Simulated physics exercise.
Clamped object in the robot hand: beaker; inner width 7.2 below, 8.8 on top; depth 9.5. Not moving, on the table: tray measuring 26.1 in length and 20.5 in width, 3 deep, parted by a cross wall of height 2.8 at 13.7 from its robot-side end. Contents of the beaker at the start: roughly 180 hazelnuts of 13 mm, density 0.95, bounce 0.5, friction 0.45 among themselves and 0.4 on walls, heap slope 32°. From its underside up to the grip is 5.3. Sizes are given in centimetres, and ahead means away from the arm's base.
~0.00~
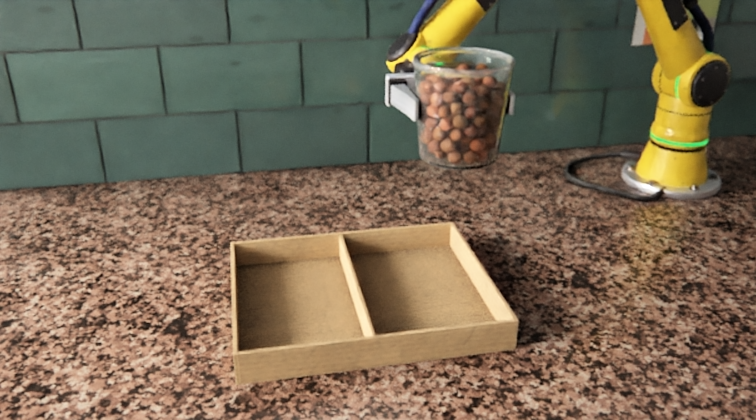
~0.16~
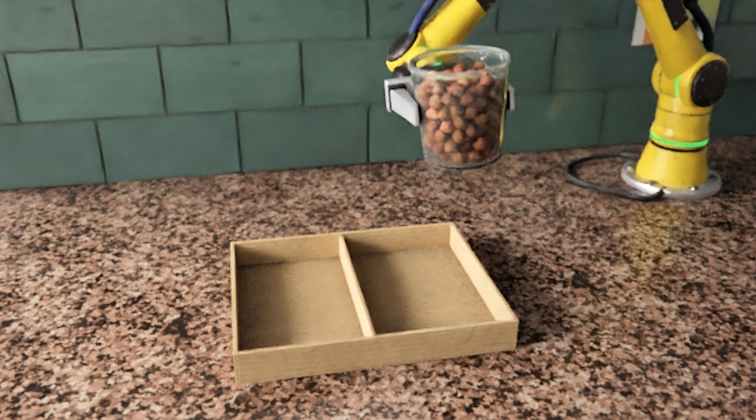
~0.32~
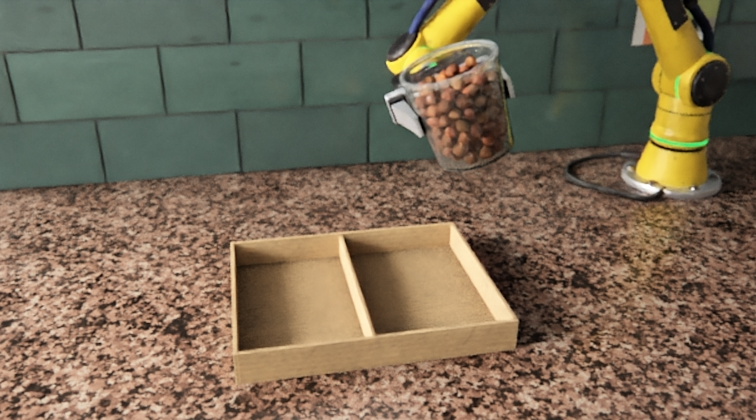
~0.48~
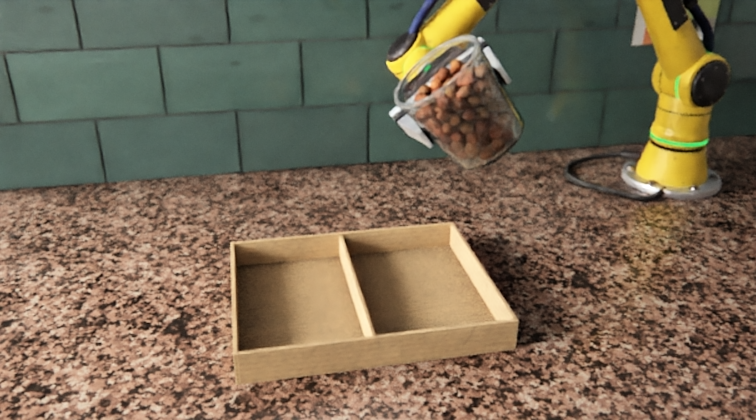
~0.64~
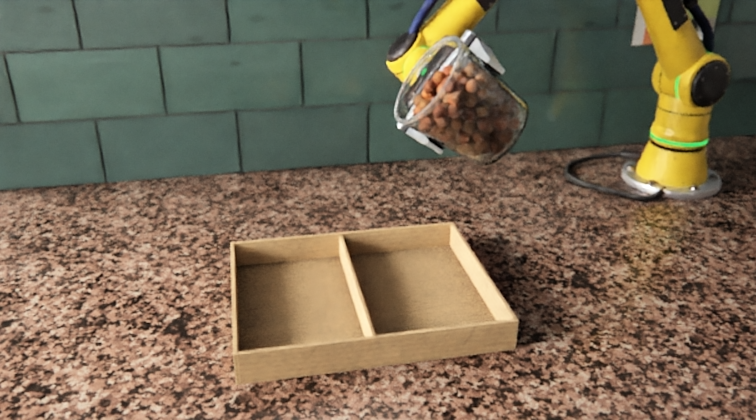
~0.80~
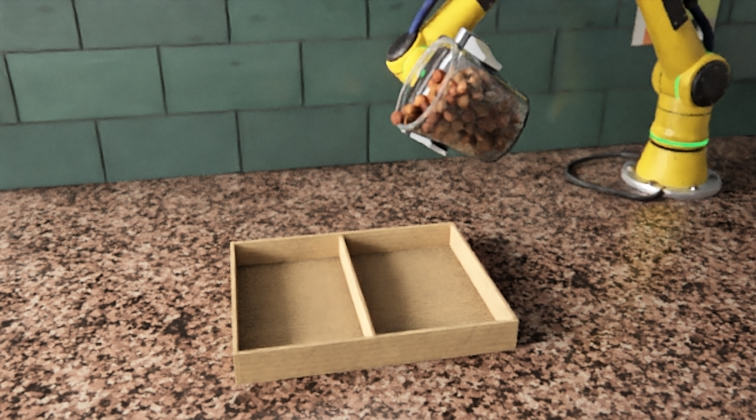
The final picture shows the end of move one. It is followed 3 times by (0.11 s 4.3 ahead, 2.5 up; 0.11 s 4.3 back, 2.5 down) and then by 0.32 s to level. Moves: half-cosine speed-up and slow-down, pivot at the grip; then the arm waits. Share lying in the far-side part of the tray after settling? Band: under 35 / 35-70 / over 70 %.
35-70 %.
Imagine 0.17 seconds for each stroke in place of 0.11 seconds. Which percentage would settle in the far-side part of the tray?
I'd expect close to 15 per cent then.
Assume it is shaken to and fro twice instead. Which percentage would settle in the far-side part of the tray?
I'd expect close to 50 per cent then.
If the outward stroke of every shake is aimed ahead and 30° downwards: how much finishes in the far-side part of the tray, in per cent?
Roughly 20 percent of it.
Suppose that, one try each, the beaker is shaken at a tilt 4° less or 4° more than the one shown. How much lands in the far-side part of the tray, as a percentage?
First try around 45 %, second around 55 %.
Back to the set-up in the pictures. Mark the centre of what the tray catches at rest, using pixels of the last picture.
It ends up close to (303, 307).
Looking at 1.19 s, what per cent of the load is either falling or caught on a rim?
Roughly 6 per cent.
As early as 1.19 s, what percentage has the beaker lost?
Roughly 50 percent is out.
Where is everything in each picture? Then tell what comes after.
Beaker middle at (461, 110), level; upper third of the load around (463, 87), from x 425 to 500, top at y 70; 178 in the beaker, in the first picture.
Beaker middle at (461, 110), tilted 6° forward; upper third of the load around (462, 89), from x 425 to 495, top at y 65, in the second picture.
Beaker middle at (463, 109), tilted 20° forward; upper third of the load around (464, 89), from x 420 to 500, top at y 60, in the third picture.
Beaker middle at (464, 108), tilted 39° forward; upper third of the load around (467, 90), from x 420 to 510, top at y 65, in the fourth picture.
Beaker middle at (465, 107), tilted 53° forward; upper third of the load around (465, 88), from x 420 to 515, top at y 70, in the fifth picture.
Beaker middle at (466, 107), tilted 59° forward; upper third of the load around (466, 91), from x 400 to 515, top at y 70; 178 in the beaker, in the sixth picture.
After 1.19 s, tilted 59° forward, highest piece 26 above the table; 87 in the beaker, 68 in the far-side part, 13 in the robot-side part, 10 in flight or on a rim.
After 1.58 s, tilted 40° forward, highest piece 22 above the table; 99 in the far-side part, 36 in the beaker, 28 in the robot-side part, 11 on the table or floor, 4 in flight or on a rim.
After 1.98 s, level, highest piece 22 above the table; 101 in the far-side part, 36 in the beaker, 29 in the robot-side part, 12 on the table or floor.
After 3.03 s, level, highest piece 21 above the table; 101 in the far-side part, 36 in the beaker, 29 in the robot-side part, 12 on the table or floor.
At rest, 101 in the far-side part, 36 in the beaker, 29 in the robot-side part, 12 on the table or floor. That is 57 % in the far-side part of the tray.
